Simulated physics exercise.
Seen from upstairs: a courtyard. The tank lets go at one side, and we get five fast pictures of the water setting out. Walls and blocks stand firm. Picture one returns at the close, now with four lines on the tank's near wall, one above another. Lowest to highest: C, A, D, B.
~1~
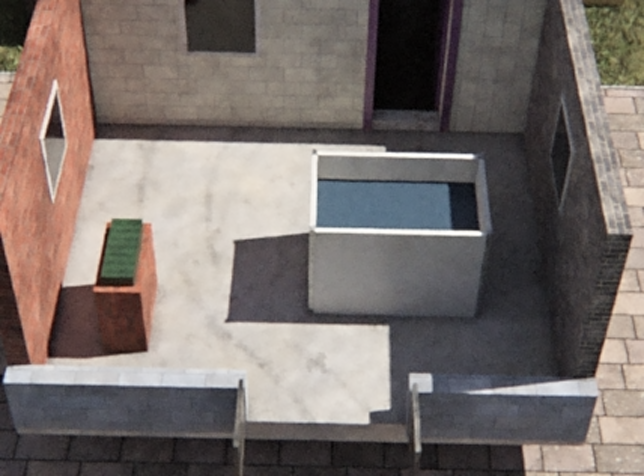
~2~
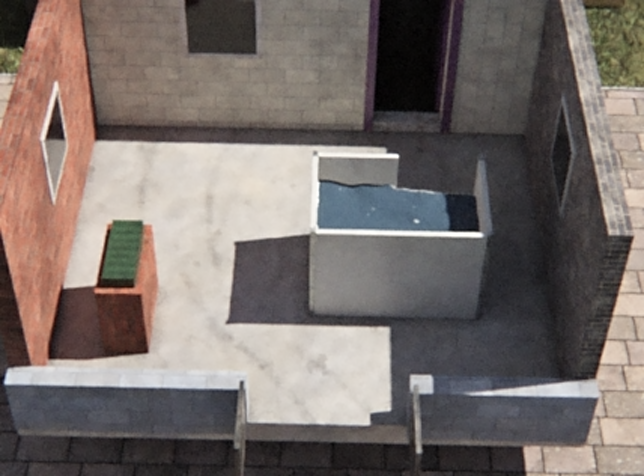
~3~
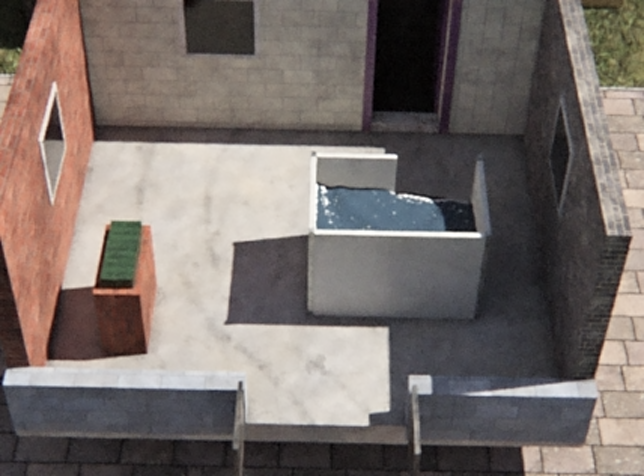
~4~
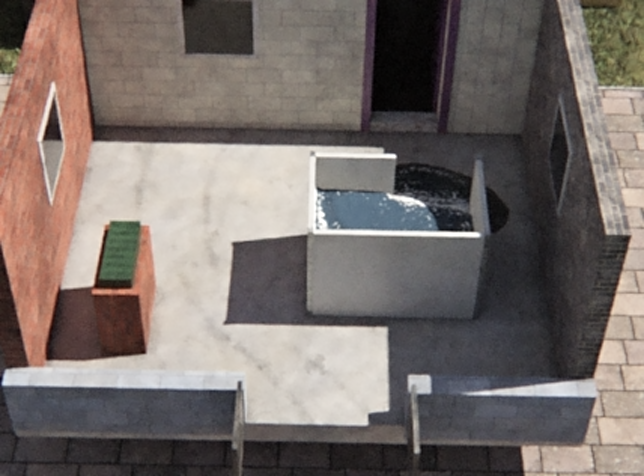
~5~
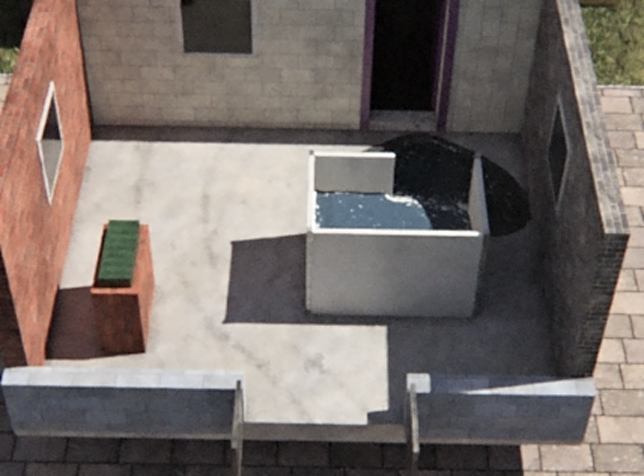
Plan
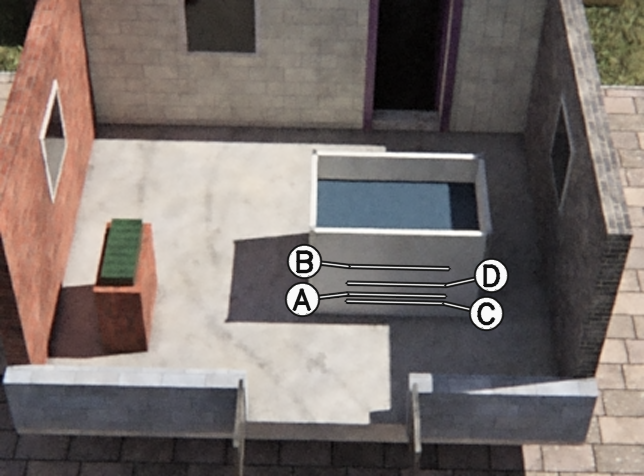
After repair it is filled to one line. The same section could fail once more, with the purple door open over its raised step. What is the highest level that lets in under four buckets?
A will do.
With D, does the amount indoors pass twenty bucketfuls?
No, less.
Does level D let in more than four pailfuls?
Yes, that goes wrong.
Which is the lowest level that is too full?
D.
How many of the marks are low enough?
Two of them.
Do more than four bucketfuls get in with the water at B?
Yes, that goes wrong.
In white, A at (396, 295); B at (398, 267); C at (395, 302); D at (397, 284); from the bottom up C, A, D, B.
With A, a splash gets over, under a bucket.
With B, dozens of bucketfuls pour in.
With C, nothing gets over.
With D, about 7 bucketfuls get in.
